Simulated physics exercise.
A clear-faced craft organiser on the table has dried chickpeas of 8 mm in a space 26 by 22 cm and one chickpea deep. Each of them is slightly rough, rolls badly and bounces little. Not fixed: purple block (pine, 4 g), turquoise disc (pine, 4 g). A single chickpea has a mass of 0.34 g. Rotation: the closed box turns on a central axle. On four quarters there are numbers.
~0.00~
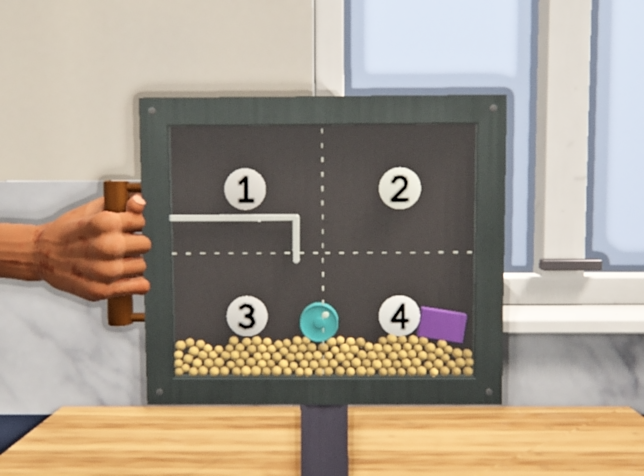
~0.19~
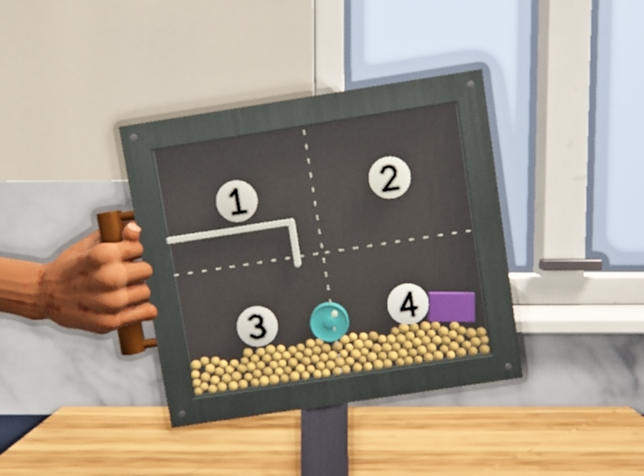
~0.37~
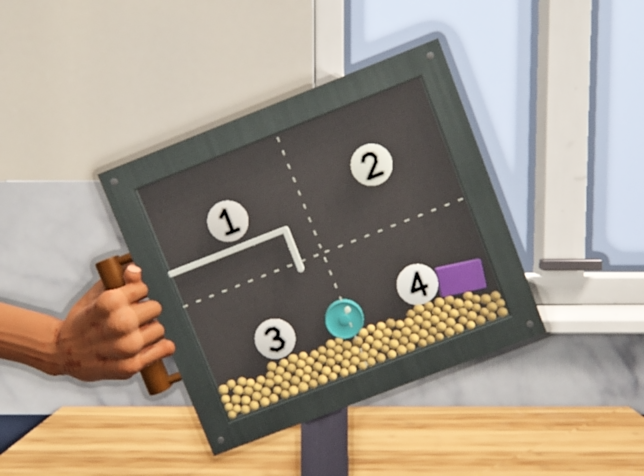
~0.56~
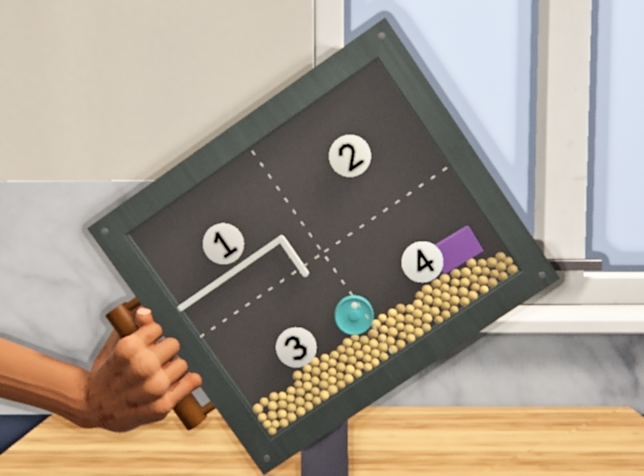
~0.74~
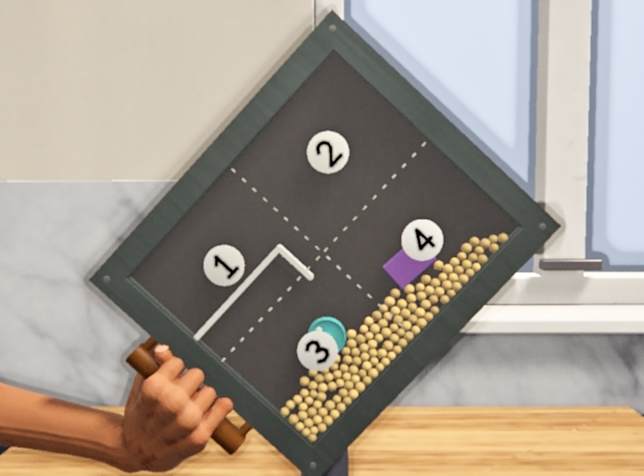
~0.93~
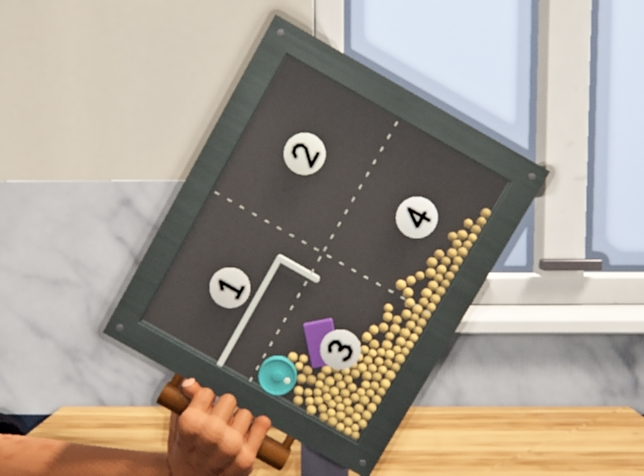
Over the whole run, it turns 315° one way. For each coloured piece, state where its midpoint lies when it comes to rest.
At rest, purple block at 4, turquoise disc at 4.
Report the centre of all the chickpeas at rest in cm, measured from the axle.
Right: About 6 cm; below: About 8 cm.
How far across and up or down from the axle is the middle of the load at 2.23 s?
9 cm right, 1 cm below.
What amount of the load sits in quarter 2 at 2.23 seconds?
Around 0 percent of the load.
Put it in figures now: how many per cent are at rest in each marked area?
Quarter 1 0, quarter 2 40, quarter 3 0, quarter 4 60.
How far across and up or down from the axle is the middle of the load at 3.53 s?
Some 1 cm right and 4 cm below.
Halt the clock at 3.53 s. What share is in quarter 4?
It works out at roughly 10 %.
After 2.23 s, it stands 151° anticlockwise; the chickpeas' middle is 9 cm right of and 1 cm below the centre; no. 1, 20 %, no. 3, 80 %; purple block in no. 3; turquoise disc in no. 1.
After 3.53 s, it has come round 242° anticlockwise; the chickpeas' middle is 1 cm right of and 4 cm below the centre; no. 1, 25 %, no. 2, 50 %, no. 3, 20 %, no. 4, 10 %; purple block in no. 3; turquoise disc in no. 1.
After 4.64 s, it has come round 315° anticlockwise; the chickpeas' middle is 7 cm right of and 8 cm below the centre; no. 2, 45 %, no. 4, 55 %; purple block in no. 4; turquoise disc in no. 4.
Settled by 5.3 s, it has come round 315° anticlockwise; no. 1, 0 %, no. 2, 40 %, no. 3, 0 %, no. 4, 60 %; purple block in no. 4; turquoise disc in no. 4.
